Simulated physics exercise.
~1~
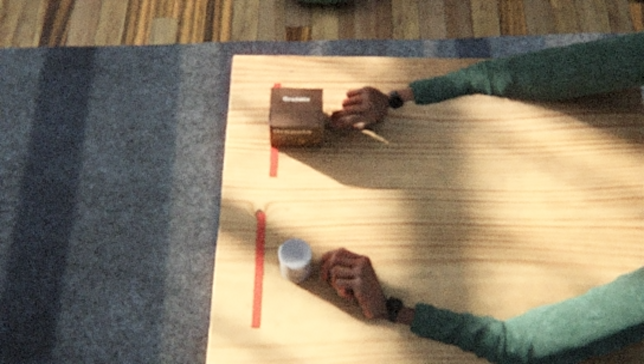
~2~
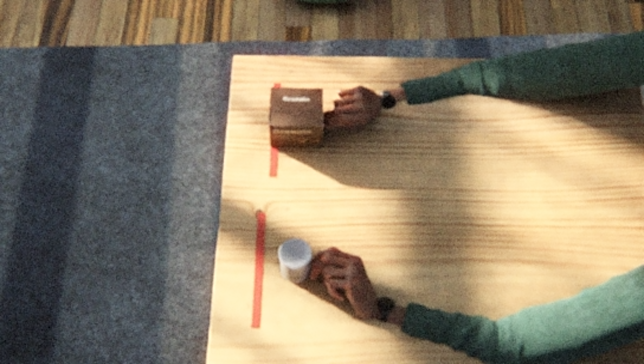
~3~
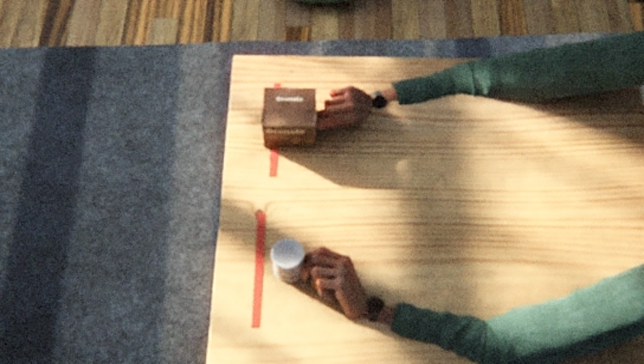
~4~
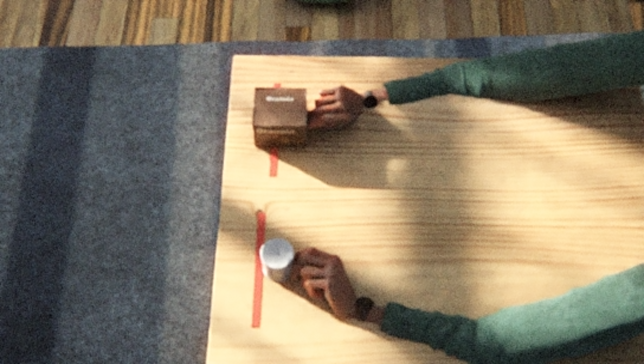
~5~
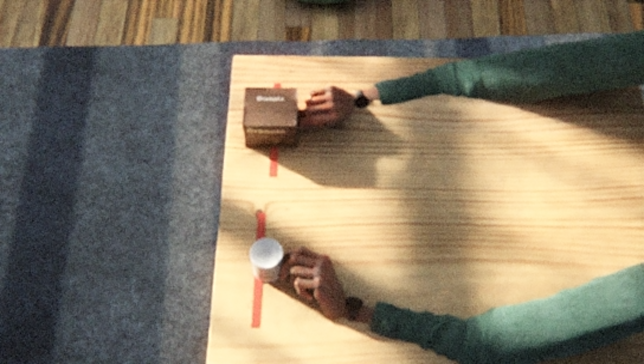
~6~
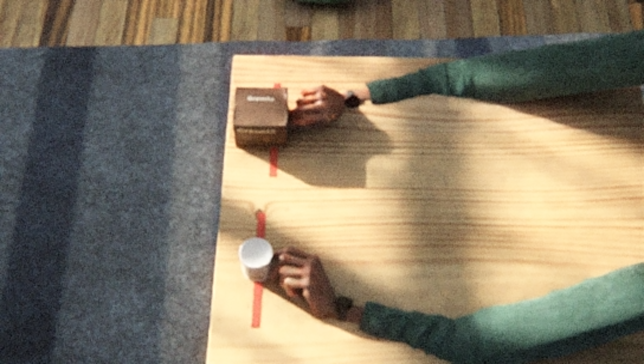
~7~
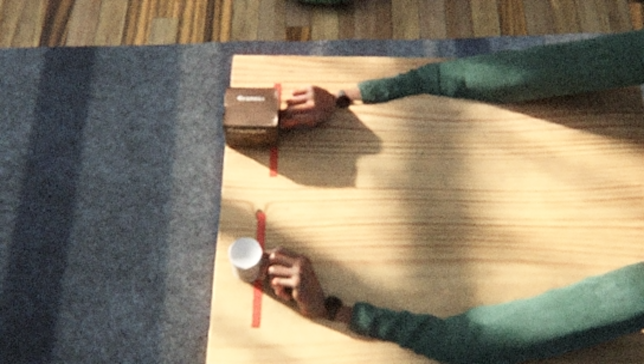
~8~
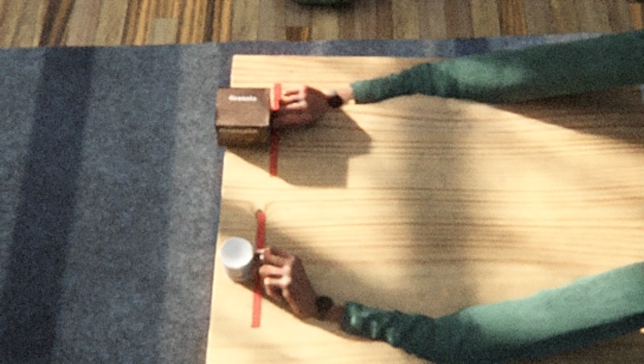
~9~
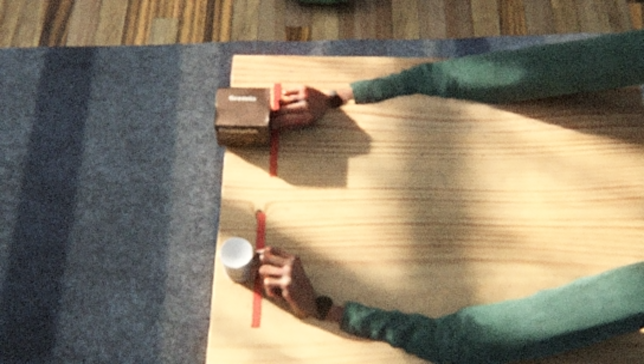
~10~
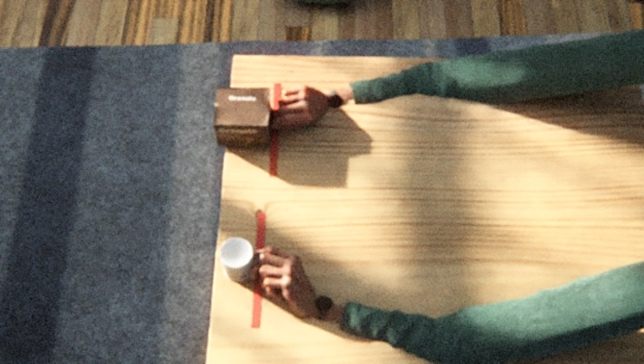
Two hands slowly push a brown box and white tin left, and both stay on the table.
